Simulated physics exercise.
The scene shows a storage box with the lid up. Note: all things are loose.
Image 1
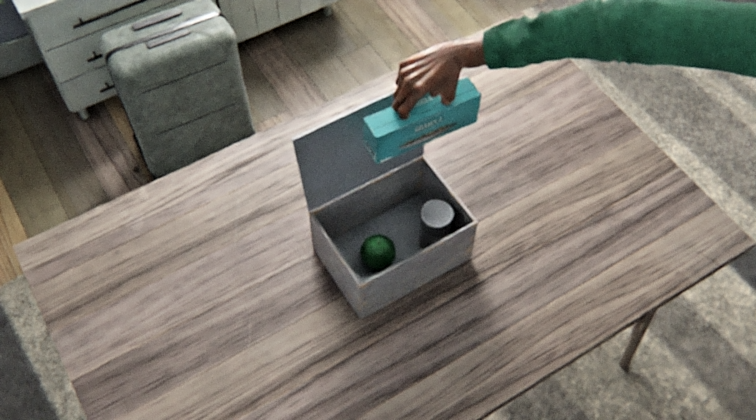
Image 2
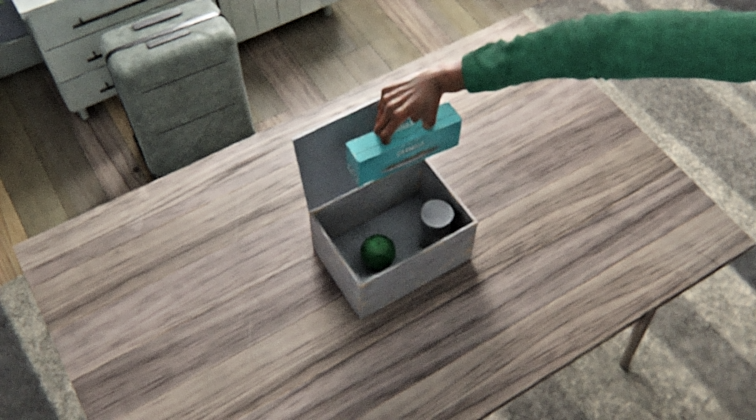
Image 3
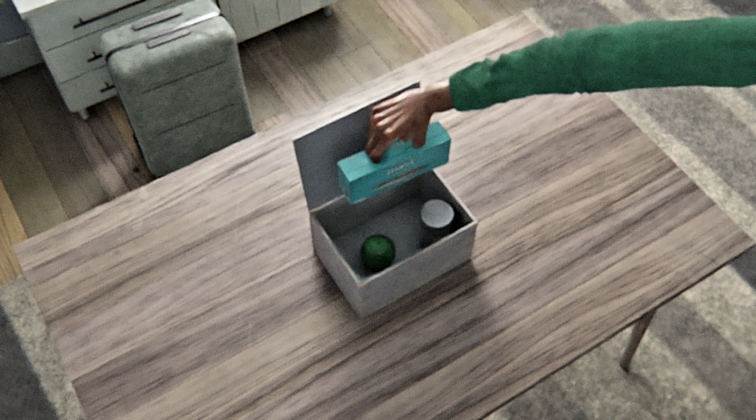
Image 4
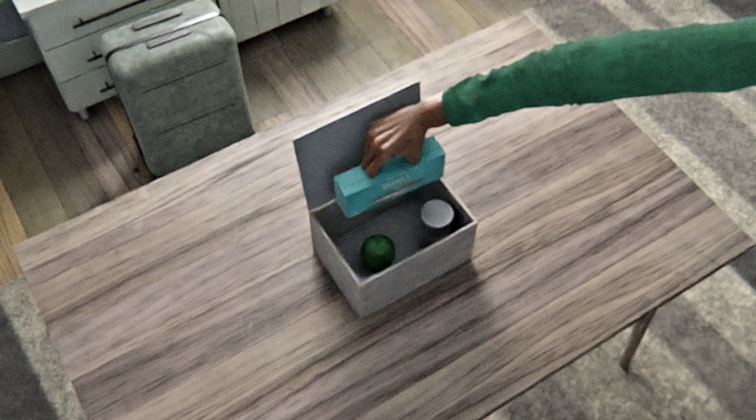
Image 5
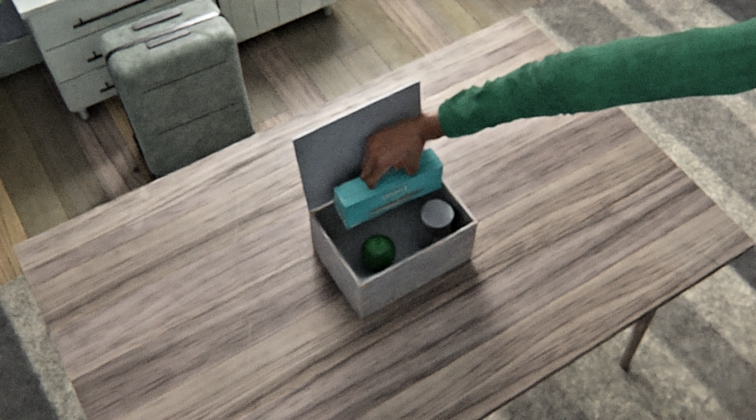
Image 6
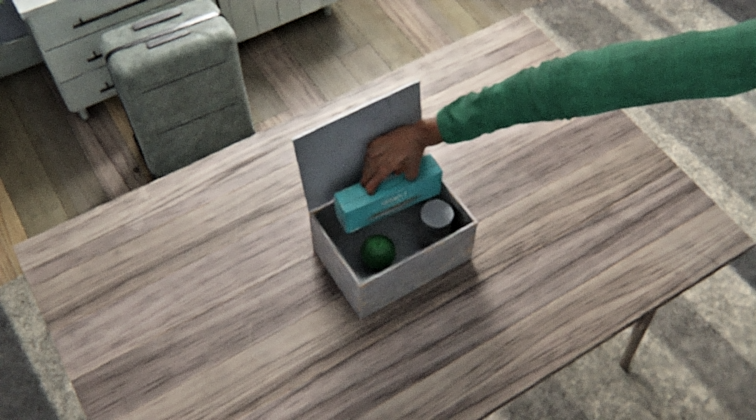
Hand in a green sleeve lowering a turquoise carton into an open grey box holding a green apple and a white cup.
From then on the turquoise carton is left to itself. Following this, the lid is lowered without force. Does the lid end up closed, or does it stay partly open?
The lid is in place.
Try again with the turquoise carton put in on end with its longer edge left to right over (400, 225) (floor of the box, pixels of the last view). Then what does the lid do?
The lid stays partly open.
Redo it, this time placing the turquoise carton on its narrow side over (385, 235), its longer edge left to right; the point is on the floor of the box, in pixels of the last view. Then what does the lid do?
In that case, no gap is left.
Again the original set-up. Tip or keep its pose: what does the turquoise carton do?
Observation: It keeps the set orientation.
Then, 0.30 s past the last view, turquoise carton rocked 13° from its first pose near (379, 217); green apple displaced a little.
Then, 1.10 s past the last view, lid starting down; turquoise carton displaced a little near (367, 224); green apple displaced about its own width.
Then, 1.60 s past the last view, lid 57° above the rim; turquoise carton displaced a little near (367, 224); green apple displaced about its own width.
Then, 2.00 s past the last view, lid 16° above the rim; turquoise carton displaced a little near (367, 224); green apple displaced about its own width.
Finally, lid shut; moved from the start, turquoise carton and green apple; grey tin still in place. Final places as the last picture's camera would see them, turquoise carton near (367, 224).
